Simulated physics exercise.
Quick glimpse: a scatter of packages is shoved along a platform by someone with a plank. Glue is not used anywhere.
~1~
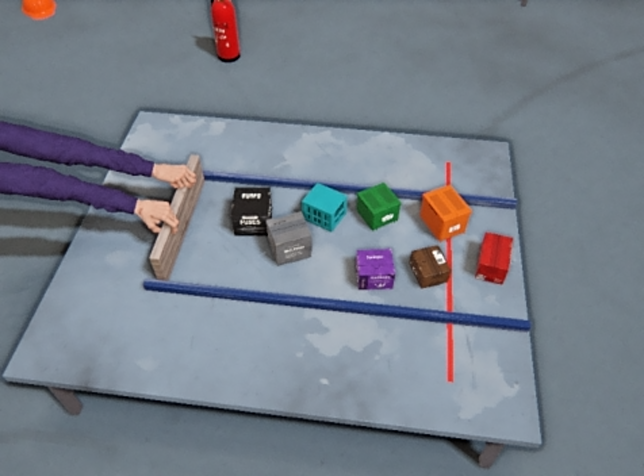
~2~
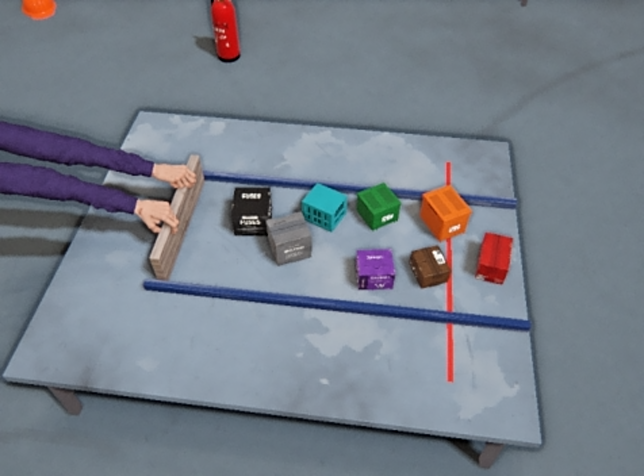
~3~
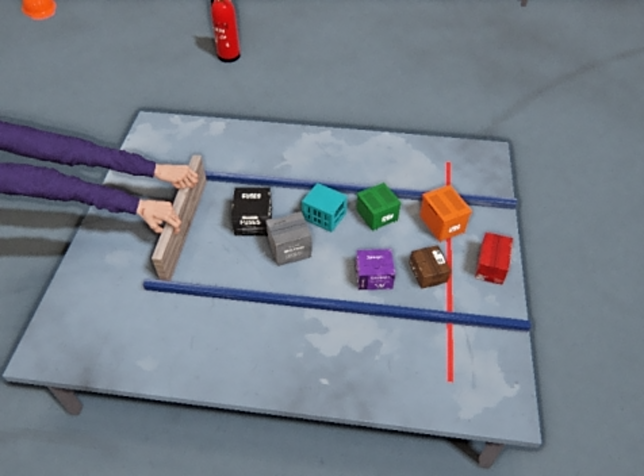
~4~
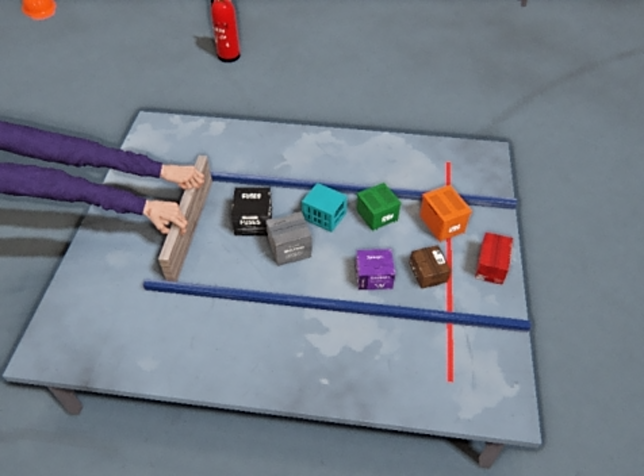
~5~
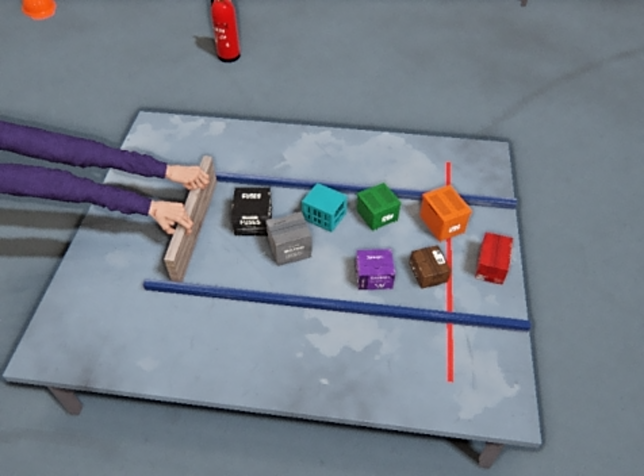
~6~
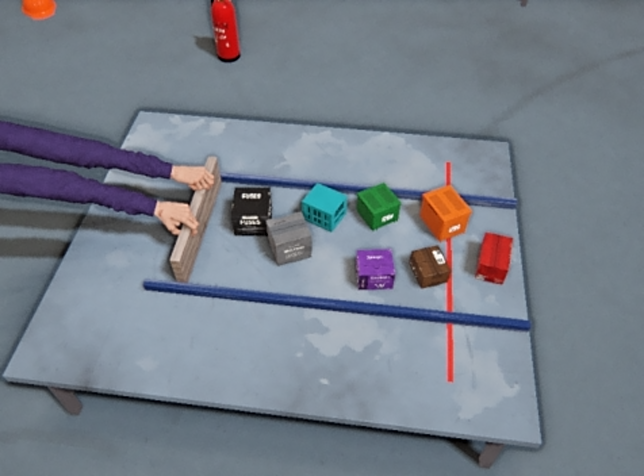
Wooden plank held by two purple-sleeved hands sliding slowly right across a table toward scattered colourful boxes, which stay still.
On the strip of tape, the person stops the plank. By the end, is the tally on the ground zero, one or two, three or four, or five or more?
The tally on the ground is three or four.
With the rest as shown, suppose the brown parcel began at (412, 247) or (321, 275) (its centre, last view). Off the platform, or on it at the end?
In order, it is not lost; is not lost.
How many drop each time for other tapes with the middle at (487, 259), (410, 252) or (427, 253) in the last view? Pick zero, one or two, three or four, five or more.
Going through the places as listed, I'd say five or more, then one to two, then either one or two.
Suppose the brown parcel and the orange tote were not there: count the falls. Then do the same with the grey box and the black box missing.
Tally of falls: 1 for the first try, 1 for the second.
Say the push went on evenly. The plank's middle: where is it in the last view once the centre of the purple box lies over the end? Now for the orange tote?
Estimated middle: (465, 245), and (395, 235) for the other.
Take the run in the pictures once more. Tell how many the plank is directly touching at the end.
In contact: 2.
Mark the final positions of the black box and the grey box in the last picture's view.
You'll see the black box at (470, 230), with the grey box at (471, 266).
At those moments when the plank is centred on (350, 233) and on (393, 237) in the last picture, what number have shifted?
The number moved is 7 and then 8.
Soon after, none off yet; red parcel at rest near (494, 258); orange tote at rest near (444, 214); brown parcel at rest near (430, 267).
By the end, the number that fall off is three or four; fallen, green tote, brown parcel, orange tote and red parcel.
